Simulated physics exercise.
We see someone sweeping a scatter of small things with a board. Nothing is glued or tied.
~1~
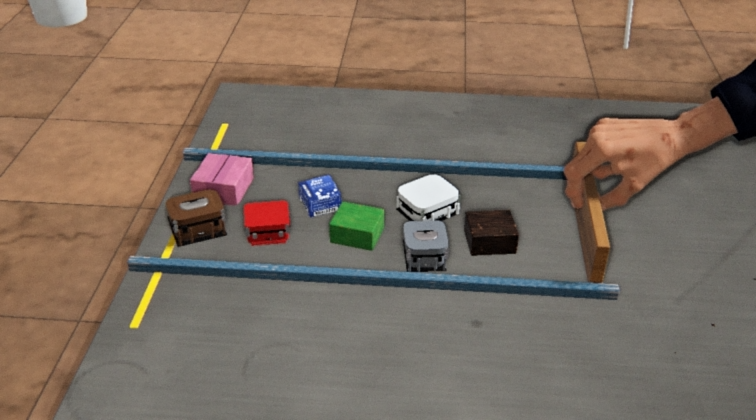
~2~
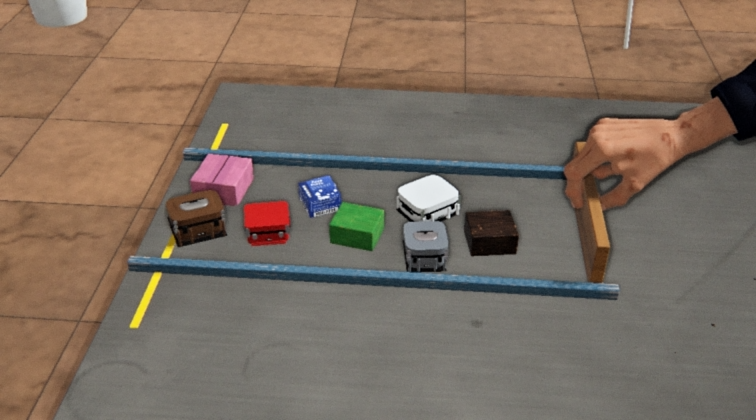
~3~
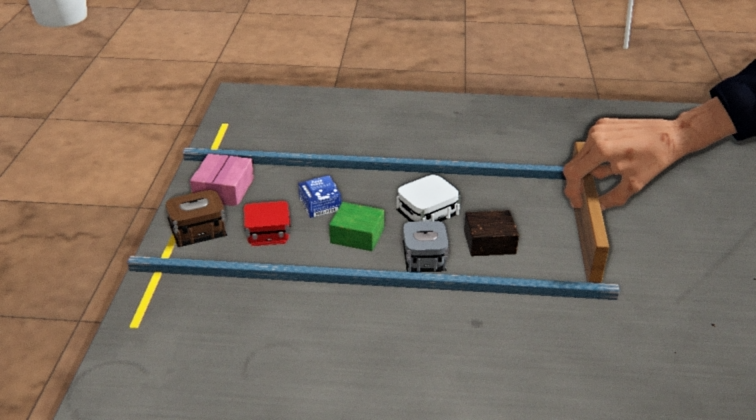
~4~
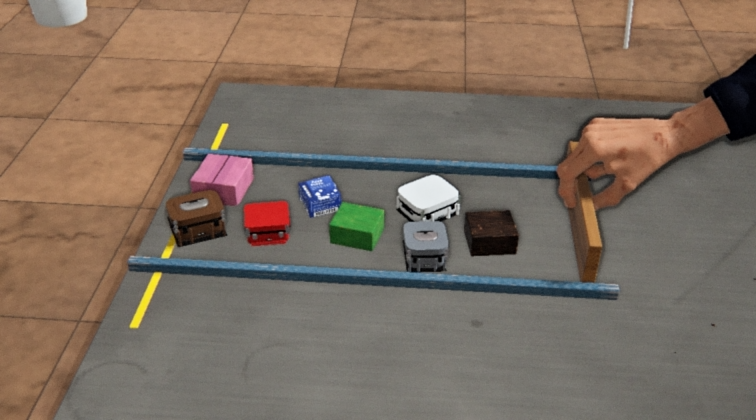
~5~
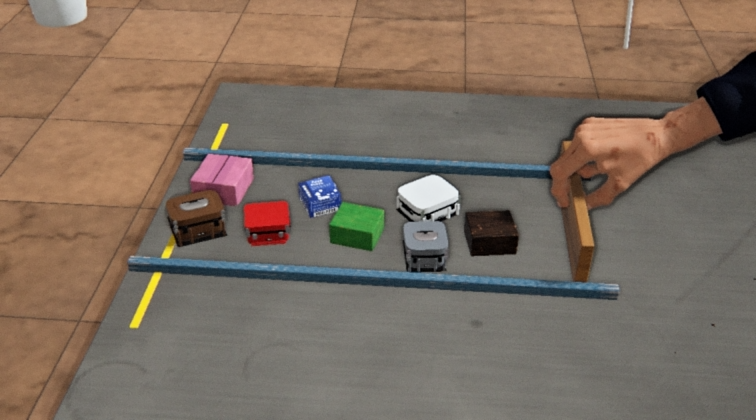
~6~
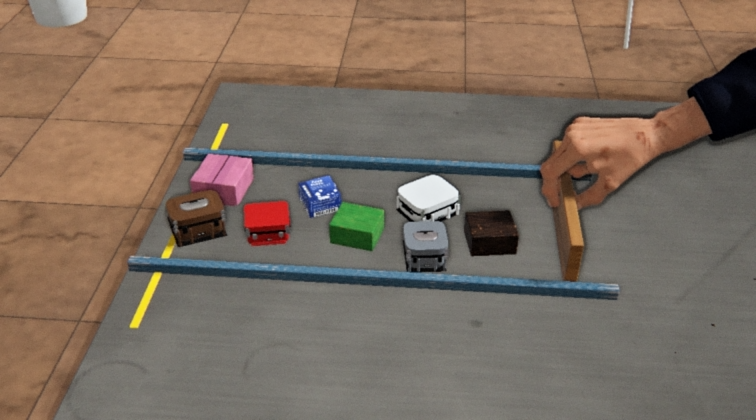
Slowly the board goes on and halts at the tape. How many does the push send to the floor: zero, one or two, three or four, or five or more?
As it turns out, the number that fall off is five or more.
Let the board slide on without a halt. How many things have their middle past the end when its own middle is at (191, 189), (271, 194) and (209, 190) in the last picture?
Place by place, 5, 1 and 5.
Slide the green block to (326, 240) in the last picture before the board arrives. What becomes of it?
It is lost.
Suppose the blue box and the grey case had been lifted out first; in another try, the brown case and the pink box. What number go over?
The counts: 4 and 3.
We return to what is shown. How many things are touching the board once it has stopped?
The number is 3.
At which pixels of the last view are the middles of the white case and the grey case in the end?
The white case stops around (171, 181); the grey case around (145, 241).
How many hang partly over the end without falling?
3 of them.
Early on, none off yet; brown case at rest near (196, 217); pink box at rest near (223, 180); red case at rest near (267, 224).
Finally, the number that fall off is five or more; lost, green block, blue box, red case, pink box and brown case.
